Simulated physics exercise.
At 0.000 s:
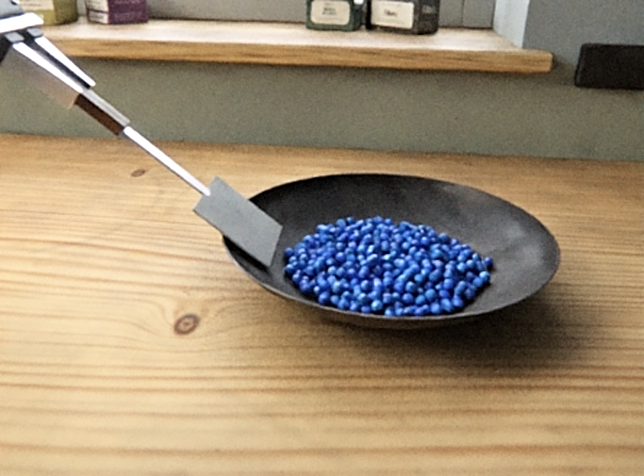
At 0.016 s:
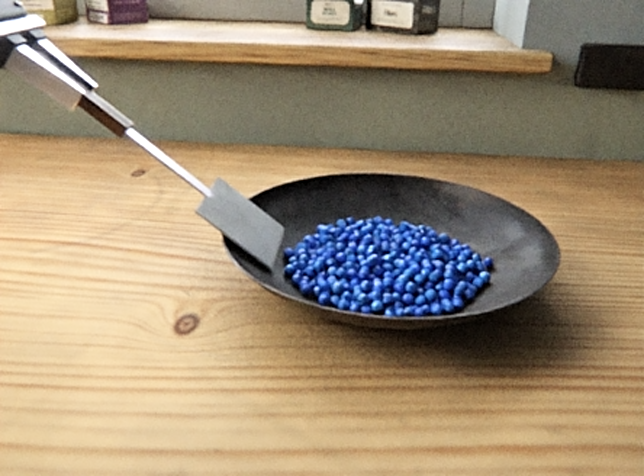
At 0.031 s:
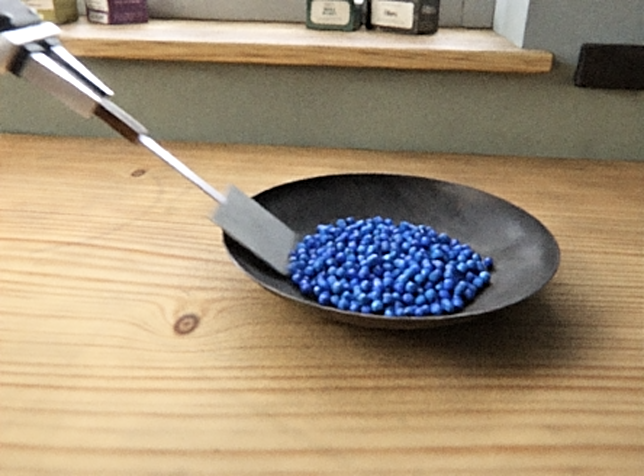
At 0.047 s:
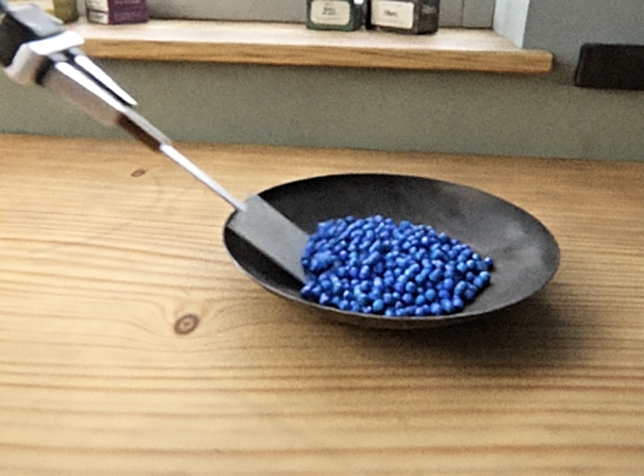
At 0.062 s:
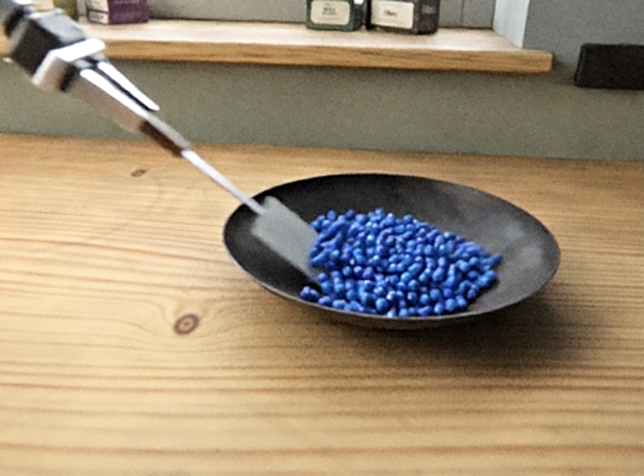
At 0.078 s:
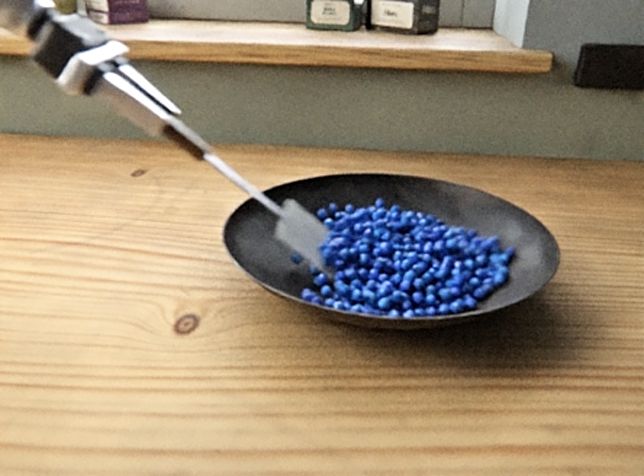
Robot arm pushing a flat turner rightward into blue beads in a dark wok, shifting the pile on a wooden table.
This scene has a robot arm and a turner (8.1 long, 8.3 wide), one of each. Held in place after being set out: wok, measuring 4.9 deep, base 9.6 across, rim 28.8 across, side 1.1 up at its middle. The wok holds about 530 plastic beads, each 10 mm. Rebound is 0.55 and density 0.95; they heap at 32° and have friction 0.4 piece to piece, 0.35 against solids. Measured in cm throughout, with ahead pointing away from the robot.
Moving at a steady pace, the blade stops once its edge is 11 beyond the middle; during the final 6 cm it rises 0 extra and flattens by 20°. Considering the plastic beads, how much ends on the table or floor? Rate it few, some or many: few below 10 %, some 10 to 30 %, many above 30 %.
Many, above 30 %.
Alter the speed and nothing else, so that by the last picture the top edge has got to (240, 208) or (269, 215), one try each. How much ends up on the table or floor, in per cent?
Estimates: Near 20 %, near 30 %.
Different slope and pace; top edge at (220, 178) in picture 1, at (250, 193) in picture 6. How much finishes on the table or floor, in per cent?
Around 20 per cent finishes on the table or floor.
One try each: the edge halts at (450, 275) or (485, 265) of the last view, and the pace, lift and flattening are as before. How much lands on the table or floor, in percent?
First try about 5 percent, second about 25 percent.
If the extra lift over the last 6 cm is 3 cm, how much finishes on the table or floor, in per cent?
Roughly 30 per cent.
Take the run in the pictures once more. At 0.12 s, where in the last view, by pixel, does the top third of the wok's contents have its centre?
I'd point to about (413, 240).
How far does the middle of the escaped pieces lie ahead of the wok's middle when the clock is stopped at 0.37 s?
I'd put it at some 22 centimetres.
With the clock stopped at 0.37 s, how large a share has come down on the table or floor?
Close to 35 per cent of the load.
After 0.12 s, sloping 39°, highest piece 7 above the table; 530 in the wok.
After 0.15 s, sloping 34°, highest piece 7 above the table; 528 in the wok, 2 on the blade or in flight.
After 0.37 s, sloping 19°, highest piece 8 above the table; 313 in the wok, 182 on the table or floor, 35 on the blade or in flight.
After 1.42 s, sloping 19°, highest piece 5 above the table; 313 in the wok, 217 on the table or floor.
In the end, 313 in the wok, 217 on the table or floor. That is 41 % on the table or floor.
